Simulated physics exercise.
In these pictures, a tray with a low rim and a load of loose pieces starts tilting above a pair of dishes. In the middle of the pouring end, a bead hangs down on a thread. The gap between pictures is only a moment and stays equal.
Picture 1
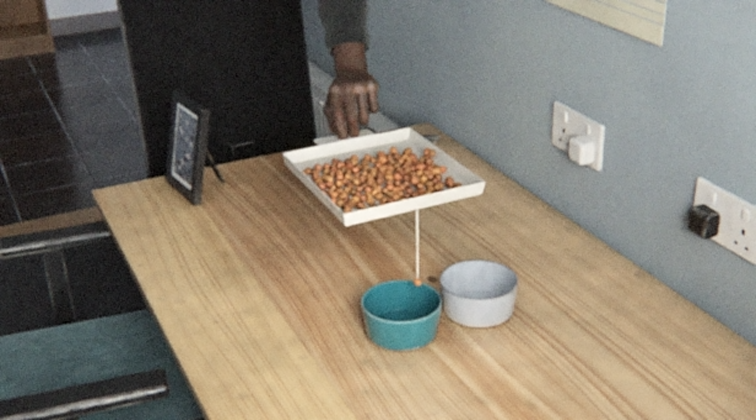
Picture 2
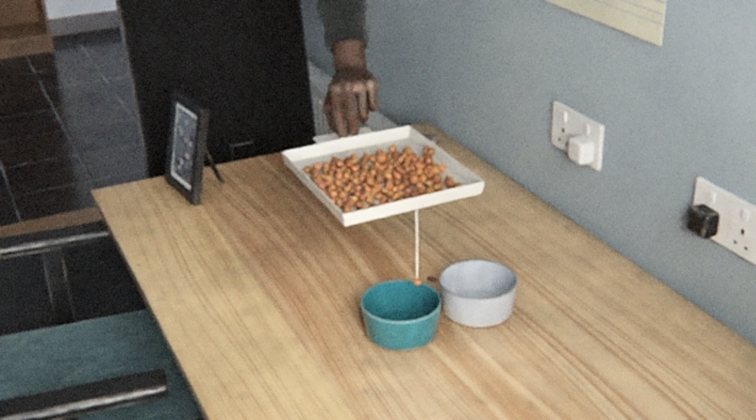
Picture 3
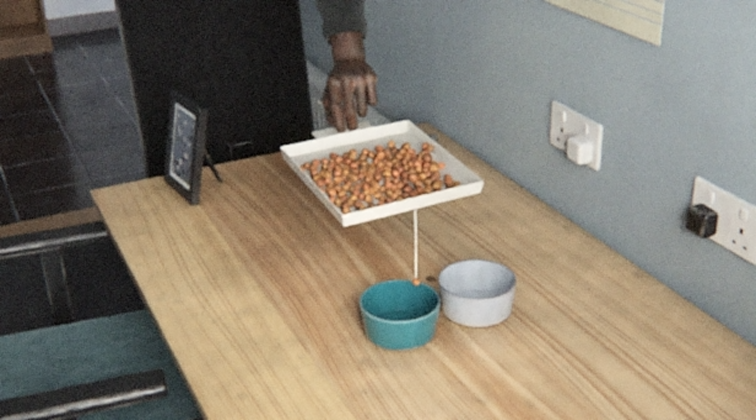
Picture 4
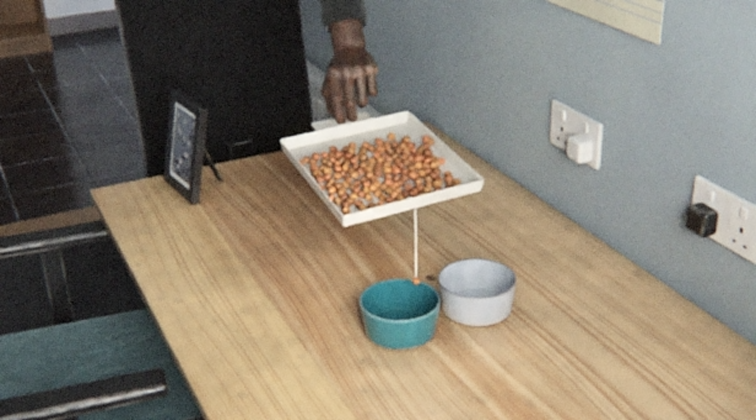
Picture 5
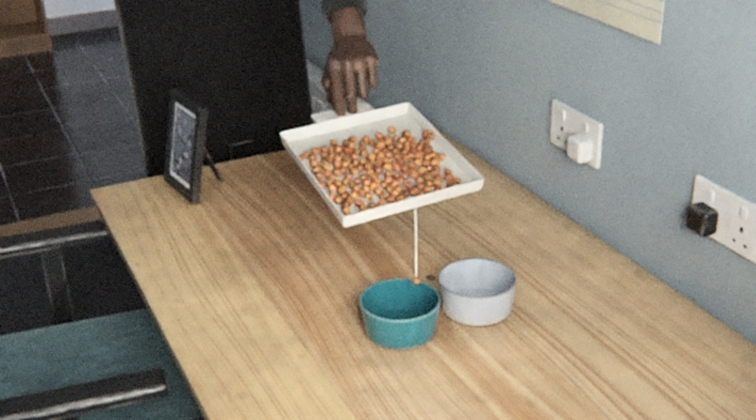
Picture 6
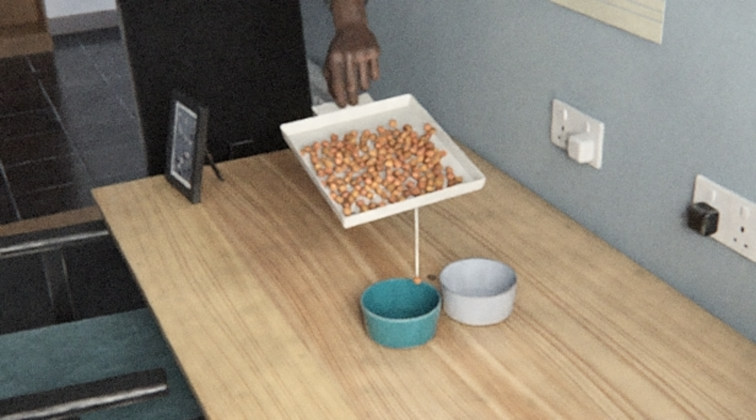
A hand raising the far side of a white tray of hazelnuts, tilting it gradually above teal and grey bowls.
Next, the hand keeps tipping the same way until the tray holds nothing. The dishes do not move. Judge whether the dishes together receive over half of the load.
Minority caught.
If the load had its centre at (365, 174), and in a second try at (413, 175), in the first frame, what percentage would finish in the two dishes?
In order, 30 per cent then 30 per cent.
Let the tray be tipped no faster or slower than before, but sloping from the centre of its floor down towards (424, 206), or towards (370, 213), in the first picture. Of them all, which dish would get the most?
Going by the two slopes in order, it's the right-side one and then the left-side one.
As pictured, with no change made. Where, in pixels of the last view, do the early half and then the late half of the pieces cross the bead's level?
Points: About (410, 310), then about (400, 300).
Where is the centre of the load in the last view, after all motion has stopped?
I'd put the middle somewhere around (413, 350).
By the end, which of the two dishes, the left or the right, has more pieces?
Observation: The one at left.
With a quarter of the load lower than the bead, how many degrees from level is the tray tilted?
Around 110°, give or take.
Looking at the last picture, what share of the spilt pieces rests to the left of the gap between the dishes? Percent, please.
Close to 60 per cent of the spill, I think.
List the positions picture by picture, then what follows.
The first picture shows corners of the pouring end at (345, 213) and (482, 181), level; middle of the load at (380, 177), hazelnuts; left dish at (420, 332); right dish at (499, 310); bead on its thread at (418, 282).
The second picture shows corners of the pouring end at (345, 213) and (481, 181), level; middle of the load at (380, 176).
The third picture shows corners of the pouring end at (344, 214) and (480, 180), tipped barely, lowest at the left corner; middle of the load at (378, 174).
The fourth picture shows corners of the pouring end at (344, 215) and (481, 179), tipped a little, lowest at the left corner; middle of the load at (378, 170).
The fifth picture shows corners of the pouring end at (344, 216) and (481, 178), tipped a little, lowest at the left corner; middle of the load at (379, 166).
The sixth picture shows corners of the pouring end at (346, 217) and (482, 178), tipped a little, lowest at the left corner; middle of the load at (380, 163); left dish at (419, 330); right dish at (498, 307).
Soon after the last picture, tray tipped steeply; all on the tray.
A little later, tray tipped right over; all on the tray.
Later still, tray tipped past a quarter turn; about a quarter in the left dish; about two thirds outside both.
At rest, tray tipped past a quarter turn; about a quarter in the left dish; none in the right dish; about two thirds outside both.
